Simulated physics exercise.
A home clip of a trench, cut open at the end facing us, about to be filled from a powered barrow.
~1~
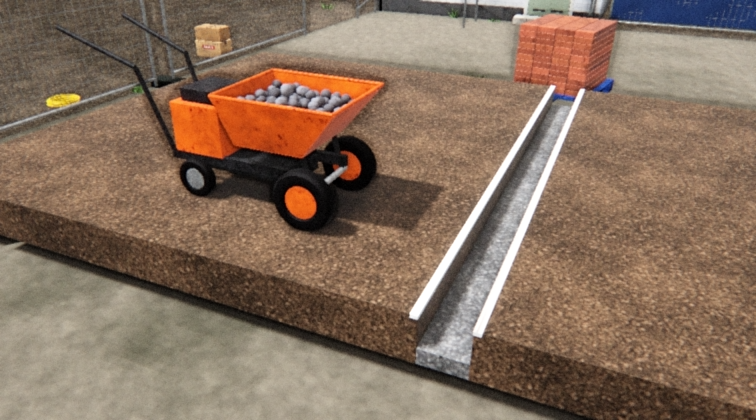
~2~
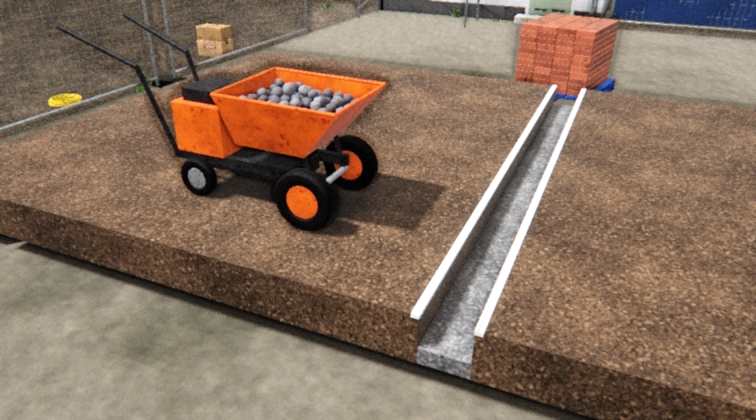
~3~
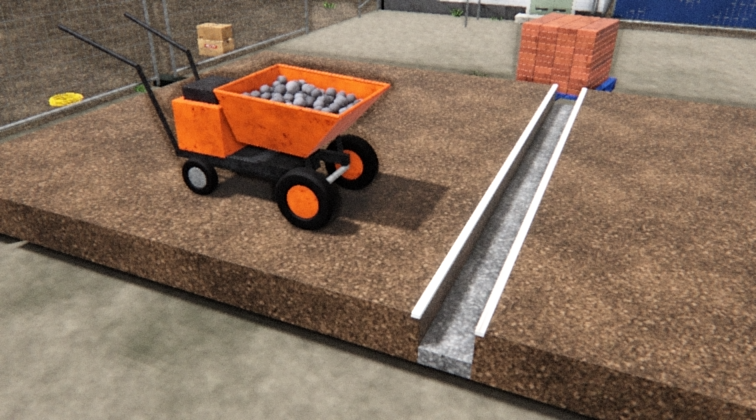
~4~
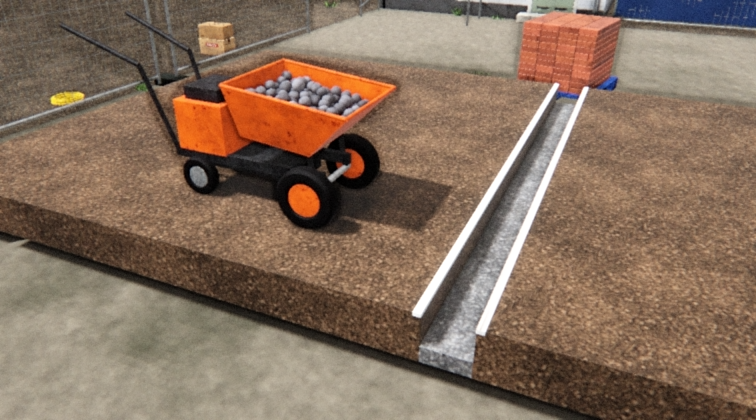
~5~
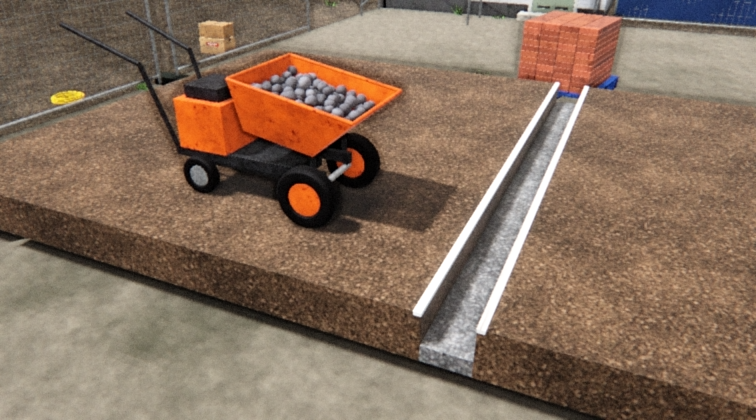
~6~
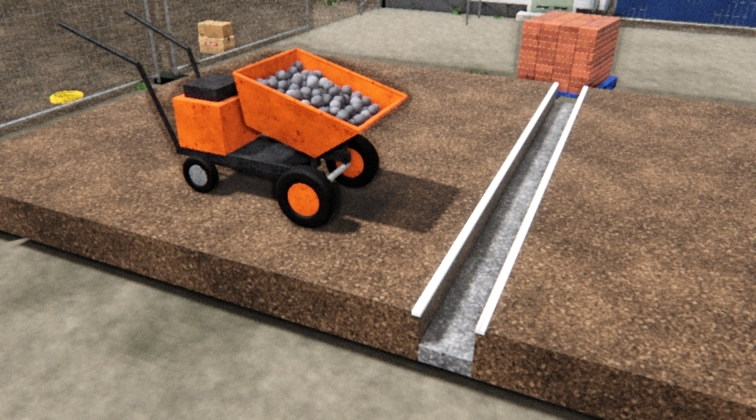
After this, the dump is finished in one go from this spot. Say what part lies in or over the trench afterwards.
In the trench: Less than half.
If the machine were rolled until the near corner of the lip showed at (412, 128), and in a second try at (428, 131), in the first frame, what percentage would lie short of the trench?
First some 0, then 0 per cent.
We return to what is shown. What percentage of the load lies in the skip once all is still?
Roughly 35 in a hundred.
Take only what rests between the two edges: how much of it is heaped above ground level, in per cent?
Some 0 per cent.
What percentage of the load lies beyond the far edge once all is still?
About 0 per cent.
Soon, skip tipped steeply; all in the skip.
A while on, skip tipped steeply; nearly all in the skip; a small part short of the trench; a stray few falling.
Towards the end, skip tipped right over; about a third in the skip; about a third short of the trench; about a quarter in or heaped over the trench.
Finally, skip tipped right over; about a third in the skip; about a third short of the trench; about a quarter in or heaped over the trench; none beyond it.
